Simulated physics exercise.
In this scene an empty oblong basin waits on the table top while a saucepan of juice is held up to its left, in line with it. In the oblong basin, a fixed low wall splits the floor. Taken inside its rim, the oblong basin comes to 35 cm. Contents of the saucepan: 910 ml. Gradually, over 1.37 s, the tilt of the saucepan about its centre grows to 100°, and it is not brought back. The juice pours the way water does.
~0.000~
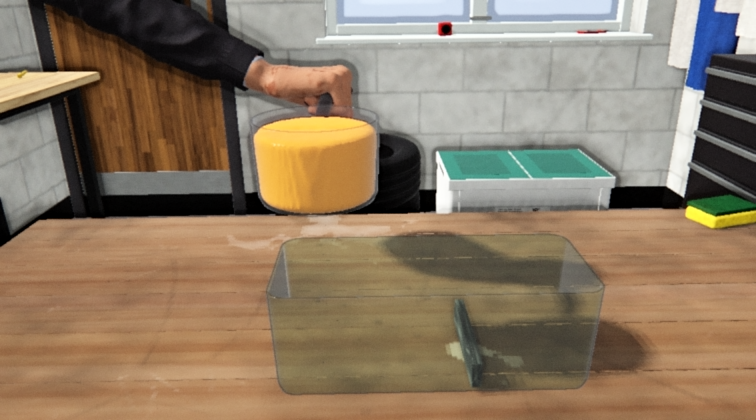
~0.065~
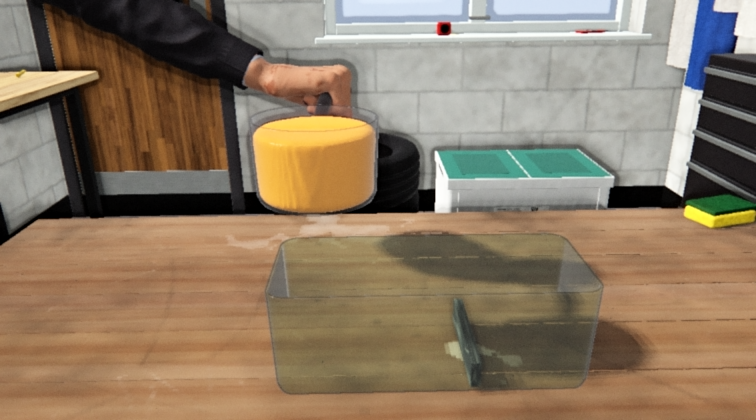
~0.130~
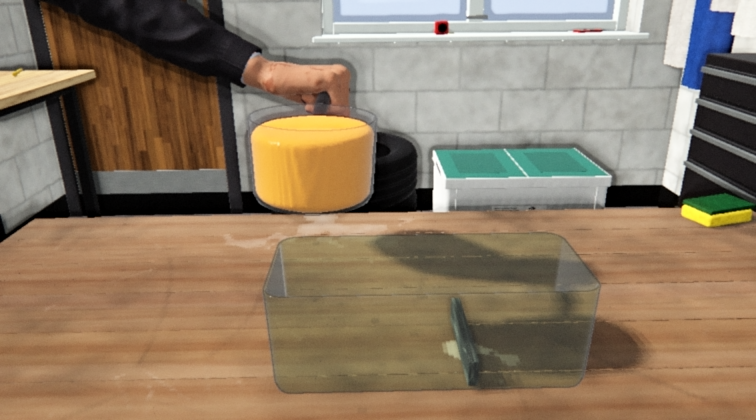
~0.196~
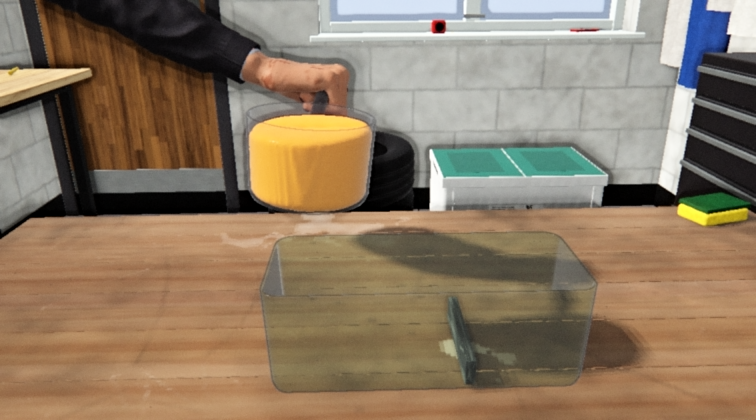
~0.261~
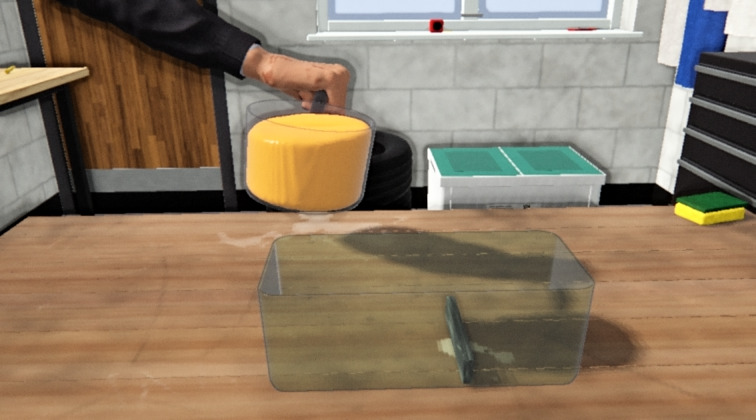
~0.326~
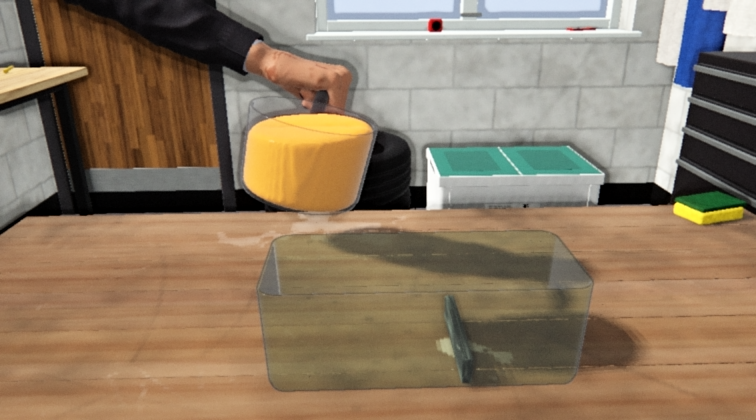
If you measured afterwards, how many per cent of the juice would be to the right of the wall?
About 24 out of 100.
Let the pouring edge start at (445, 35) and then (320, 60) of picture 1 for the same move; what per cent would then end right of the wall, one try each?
The first try gives around 65 percent, the second around 15 percent.
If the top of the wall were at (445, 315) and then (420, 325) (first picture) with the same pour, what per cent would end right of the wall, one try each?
Respectively 50 and 75 %.
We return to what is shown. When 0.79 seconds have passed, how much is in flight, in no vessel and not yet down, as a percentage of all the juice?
Around 22 in a hundred.
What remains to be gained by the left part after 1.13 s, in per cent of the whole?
Roughly 24 in a hundred.
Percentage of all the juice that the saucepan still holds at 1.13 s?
Around 18 in a hundred.
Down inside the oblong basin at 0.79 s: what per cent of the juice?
12 %, give or take.
After 0.79 s the tilt is 62° and 66 per cent is still to pour, 12 is left of the wall and 0 right of it.
After 1.13 s the tilt is 93° and 18 per cent is still to pour, 51 is left of the wall and 21 right of it.
After 1.48 s the tilt is 100° and 2 per cent is still to pour, 73 is left of the wall and 23 right of it.
After 1.87 s the tilt is 100° and 0 per cent is still to pour, 75 is left of the wall and 24 right of it.
In the end 75 per cent lies left of the wall, 24 right of it and 1 outside.
